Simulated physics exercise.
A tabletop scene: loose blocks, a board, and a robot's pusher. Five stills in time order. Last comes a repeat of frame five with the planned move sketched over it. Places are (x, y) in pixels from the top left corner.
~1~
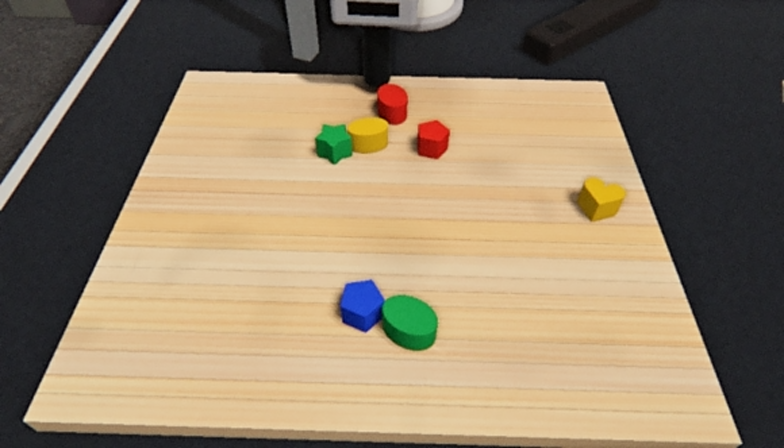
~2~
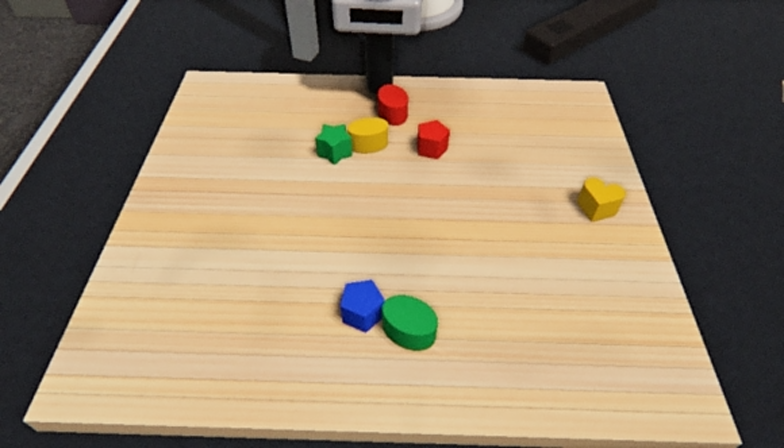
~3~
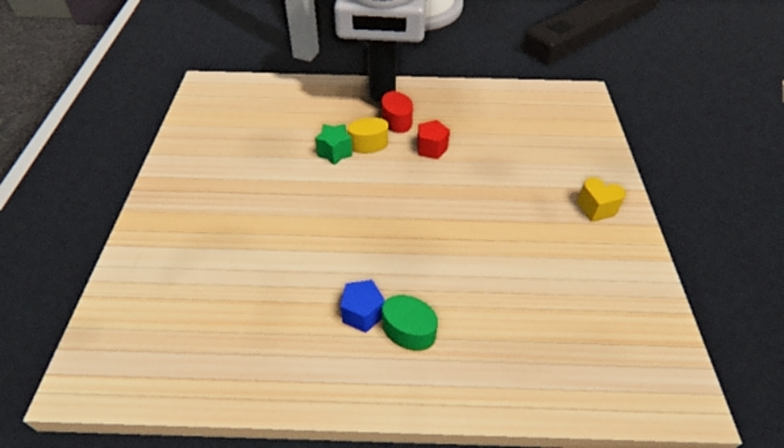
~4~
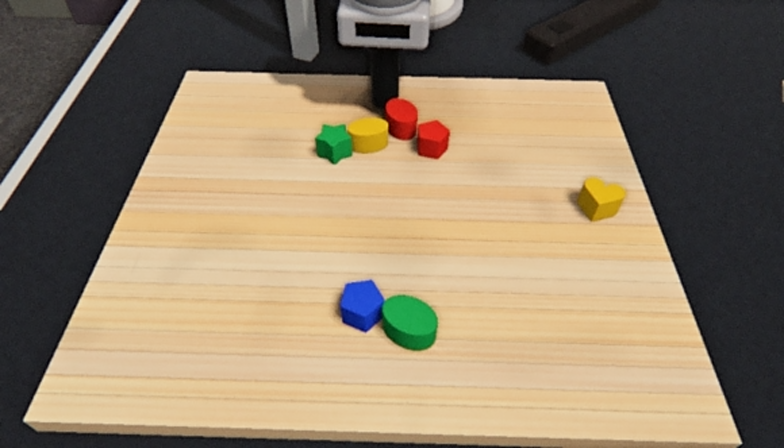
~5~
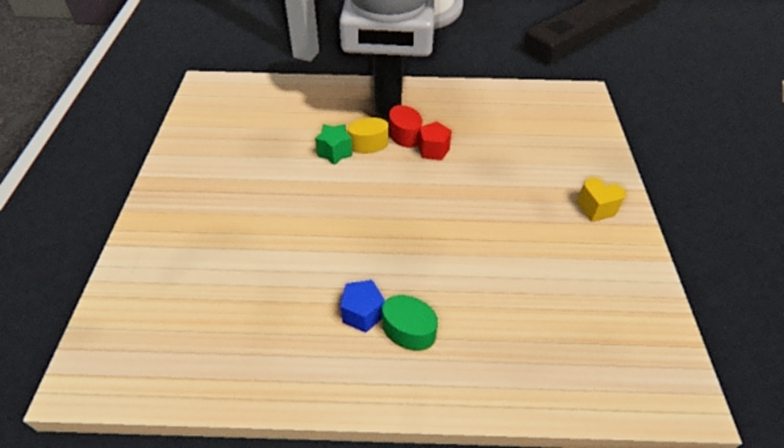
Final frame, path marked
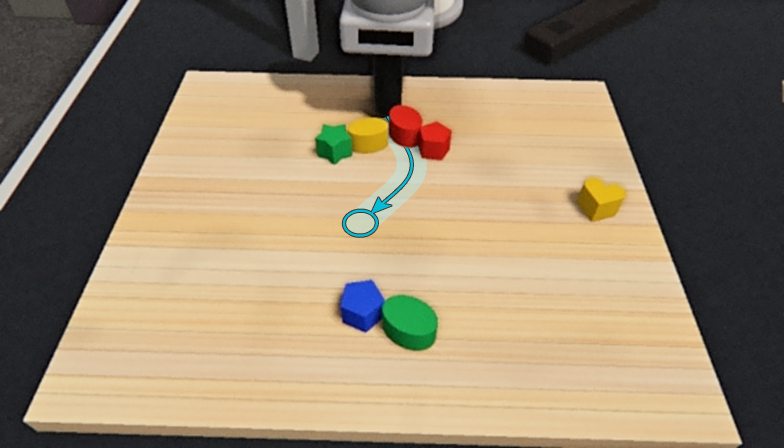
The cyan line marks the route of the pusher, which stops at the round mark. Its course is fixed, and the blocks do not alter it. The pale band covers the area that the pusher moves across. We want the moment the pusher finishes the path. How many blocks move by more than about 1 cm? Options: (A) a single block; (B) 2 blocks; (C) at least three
My answer is option B.
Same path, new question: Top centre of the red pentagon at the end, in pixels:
My estimate: (451, 142).
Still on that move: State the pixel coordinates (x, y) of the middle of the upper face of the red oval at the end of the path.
At the end it should sit near (436, 181).
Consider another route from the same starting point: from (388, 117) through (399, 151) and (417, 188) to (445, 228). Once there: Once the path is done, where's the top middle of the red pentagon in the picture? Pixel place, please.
In the picture, that point is around (451, 141).
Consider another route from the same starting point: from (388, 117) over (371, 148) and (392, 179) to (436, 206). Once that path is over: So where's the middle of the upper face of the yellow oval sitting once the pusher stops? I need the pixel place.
Around (348, 158).
Path on the board, from (388, 117) by way of (408, 150) and (400, 188) to (360, 223).
What follows on the original path. One third of the way, pusher (408, 141); red oval (425, 153); red pentagon (451, 142), turned 80° anticlockwise.
Two thirds of the way, pusher (400, 179); red oval (436, 181), turned 35° anticlockwise; red pentagon (451, 142), turned 80° anticlockwise.
At the end, pusher (360, 214); yellow oval in place; red oval (436, 181), turned 35° anticlockwise; red pentagon (451, 142), turned 80° anticlockwise.
